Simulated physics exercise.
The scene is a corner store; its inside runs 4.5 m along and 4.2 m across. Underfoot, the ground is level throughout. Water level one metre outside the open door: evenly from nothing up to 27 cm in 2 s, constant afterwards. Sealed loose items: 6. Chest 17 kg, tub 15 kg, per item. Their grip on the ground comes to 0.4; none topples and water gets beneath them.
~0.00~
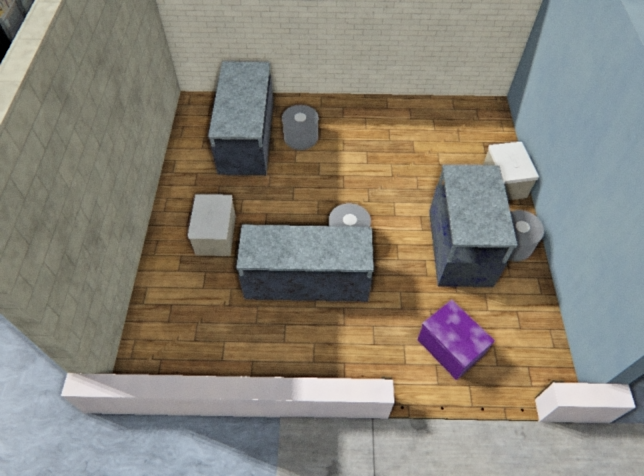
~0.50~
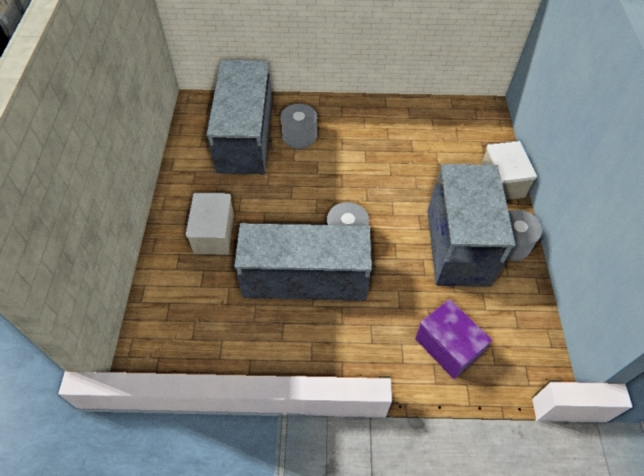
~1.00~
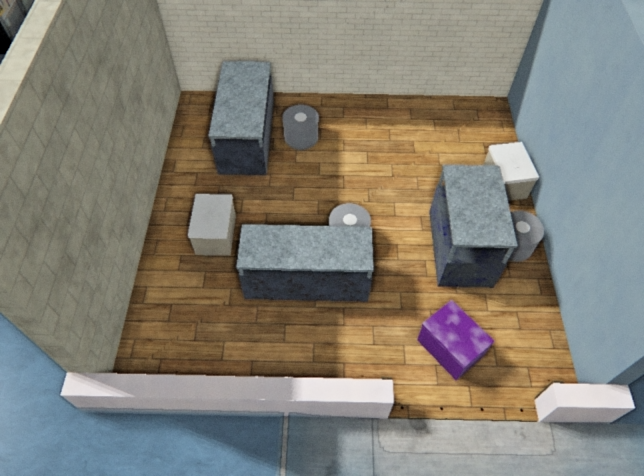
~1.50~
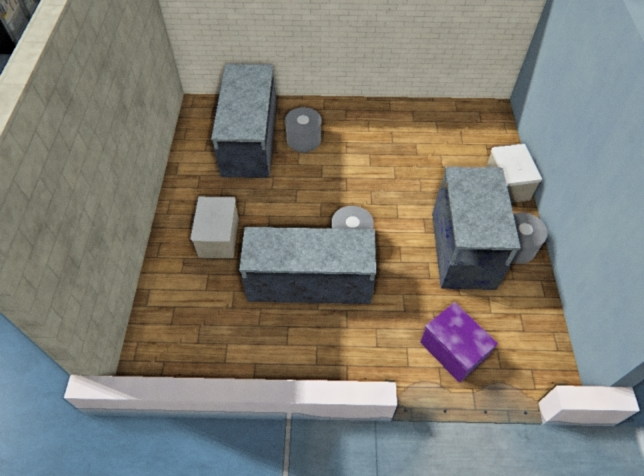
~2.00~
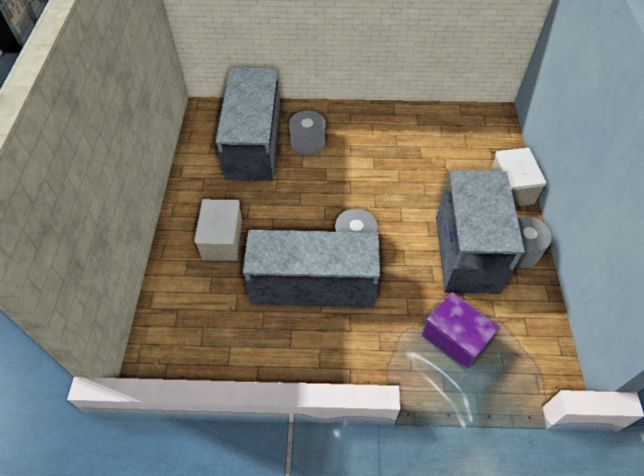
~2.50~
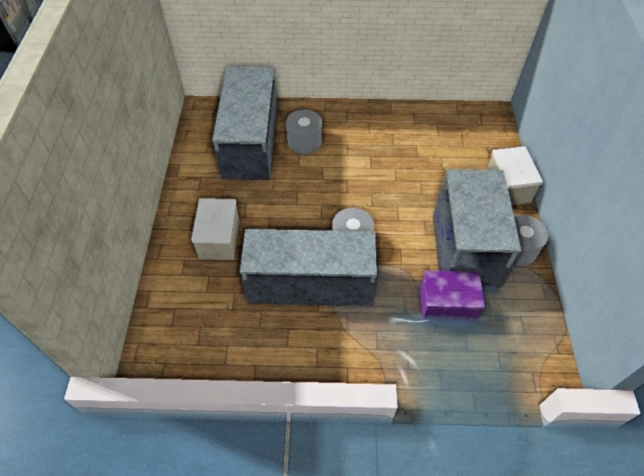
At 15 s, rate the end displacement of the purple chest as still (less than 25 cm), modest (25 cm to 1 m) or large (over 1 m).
Large.
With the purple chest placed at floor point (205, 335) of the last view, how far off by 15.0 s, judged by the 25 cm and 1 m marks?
Outcome - it ends up well away.
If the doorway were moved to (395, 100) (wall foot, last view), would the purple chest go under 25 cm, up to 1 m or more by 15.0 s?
In that case the purple chest would have gone a great distance.
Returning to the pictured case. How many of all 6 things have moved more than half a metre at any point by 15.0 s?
I count 6 of them.
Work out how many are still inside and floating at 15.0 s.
At that instant the tally stands at 6.
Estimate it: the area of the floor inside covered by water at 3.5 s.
Roughly 6.5 m2 of it is wet.
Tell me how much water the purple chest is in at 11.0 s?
Close to 11 centimetres.
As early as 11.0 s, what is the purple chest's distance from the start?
300 cm, give or take.
After 3.5 s the purple chest is near (438, 282), 0.6 m from its start, afloat; 1 afloat.
After 6.8 s the purple chest is near (306, 91), 3.7 m from its start, afloat; 4 afloat.
After 11.0 s the purple chest is near (206, 225), 2.8 m from its start, afloat; 6 afloat.
After 15.0 s the purple chest is near (188, 203), 3.1 m from its start, afloat; 6 afloat.
